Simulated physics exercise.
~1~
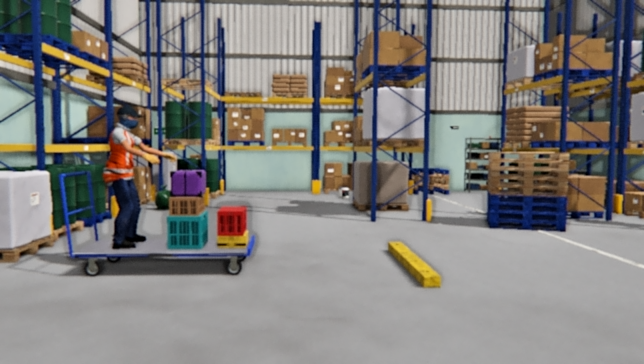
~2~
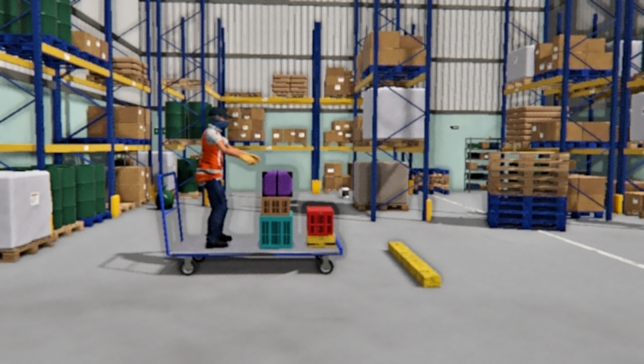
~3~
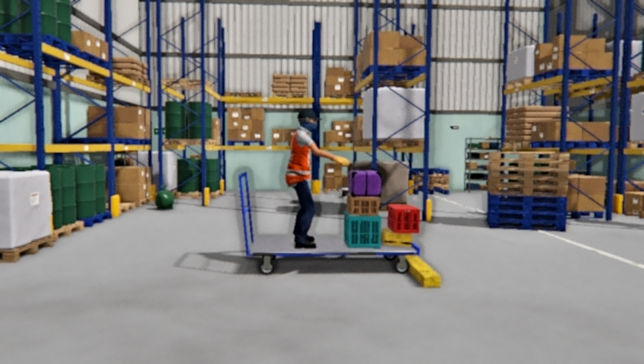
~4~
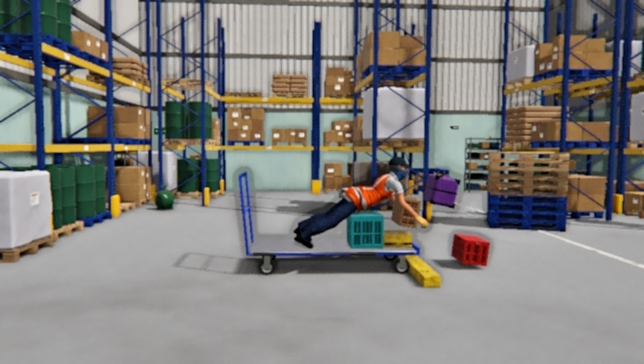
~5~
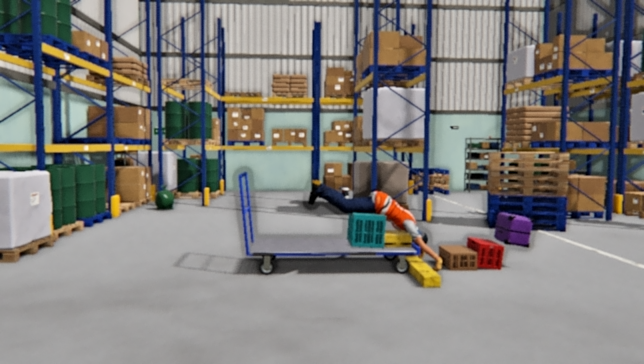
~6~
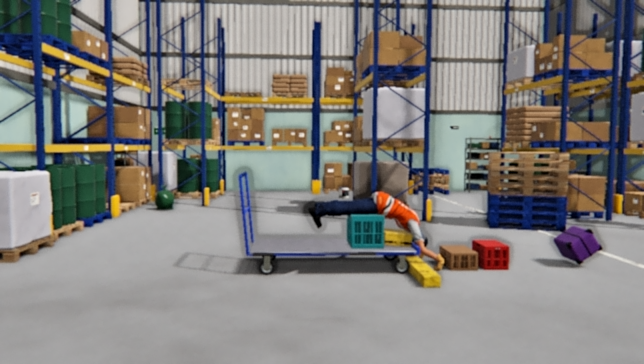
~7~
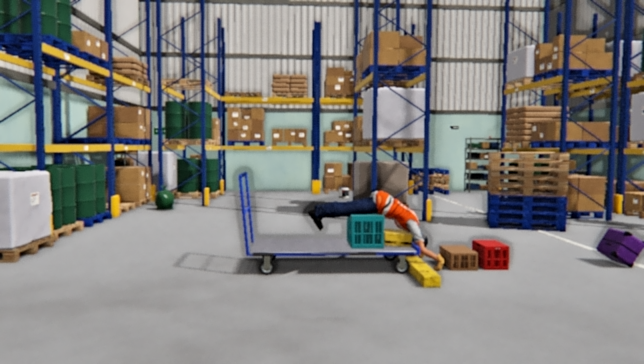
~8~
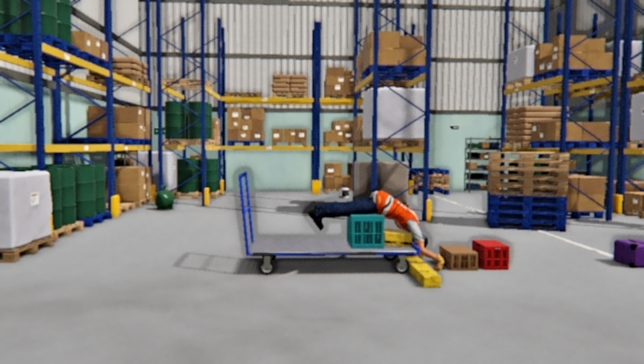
Warehouse aisle, trolley rolling right and stopping at yellow kerb, rider pitching forward and lying slumped over front, three crates spilling onto floor.
